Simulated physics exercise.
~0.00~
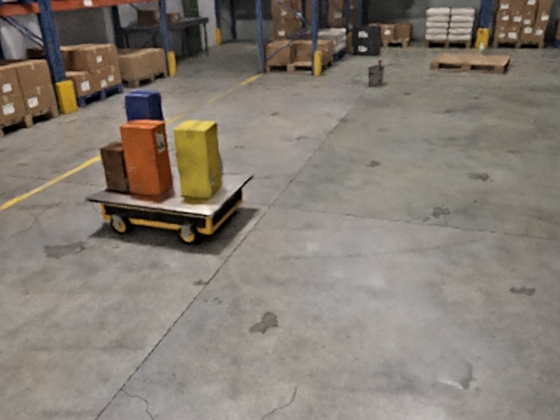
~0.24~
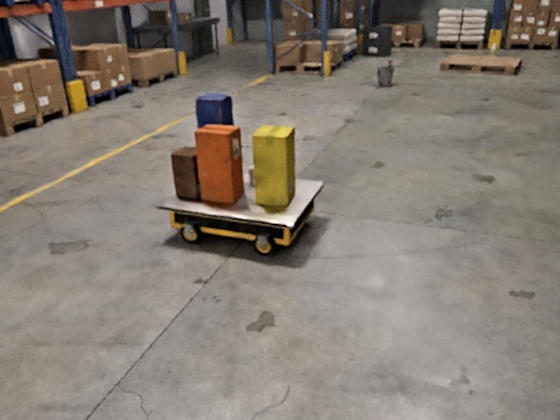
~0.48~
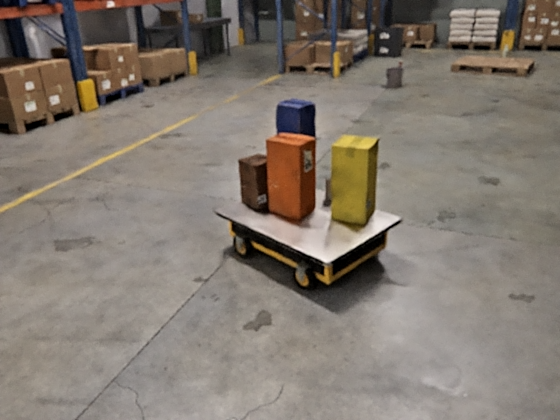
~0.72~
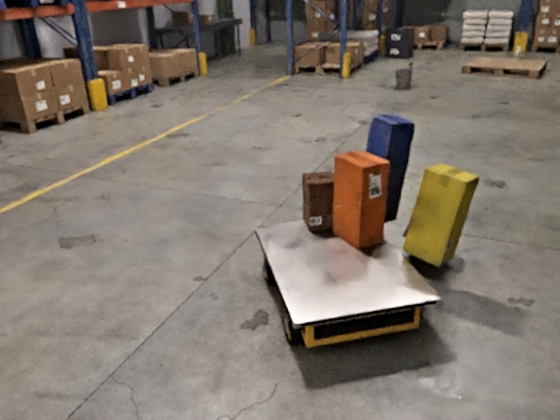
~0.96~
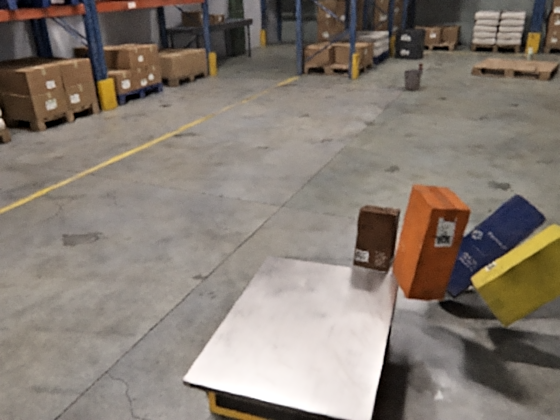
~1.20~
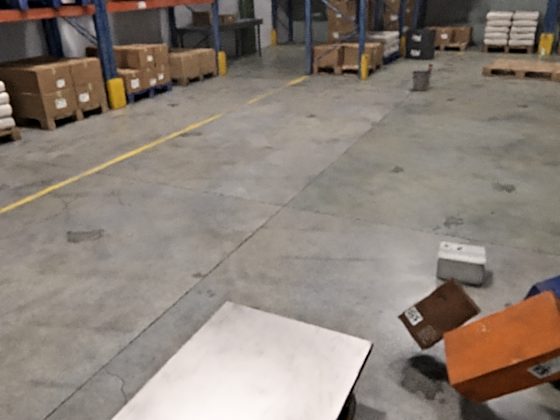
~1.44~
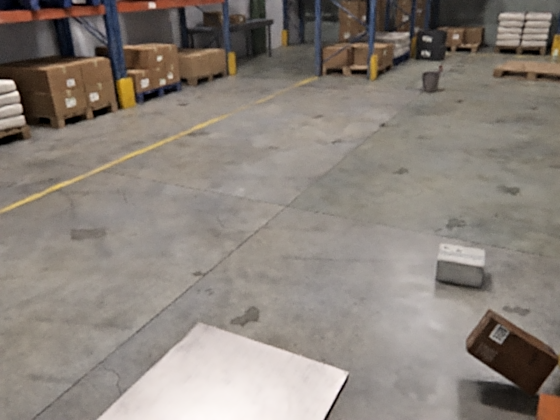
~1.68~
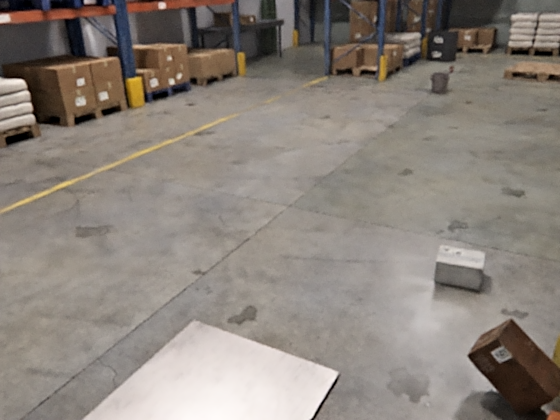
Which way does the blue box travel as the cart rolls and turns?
The blue box moves to the right, riding on the cart at first and then coming off it and tipping over.
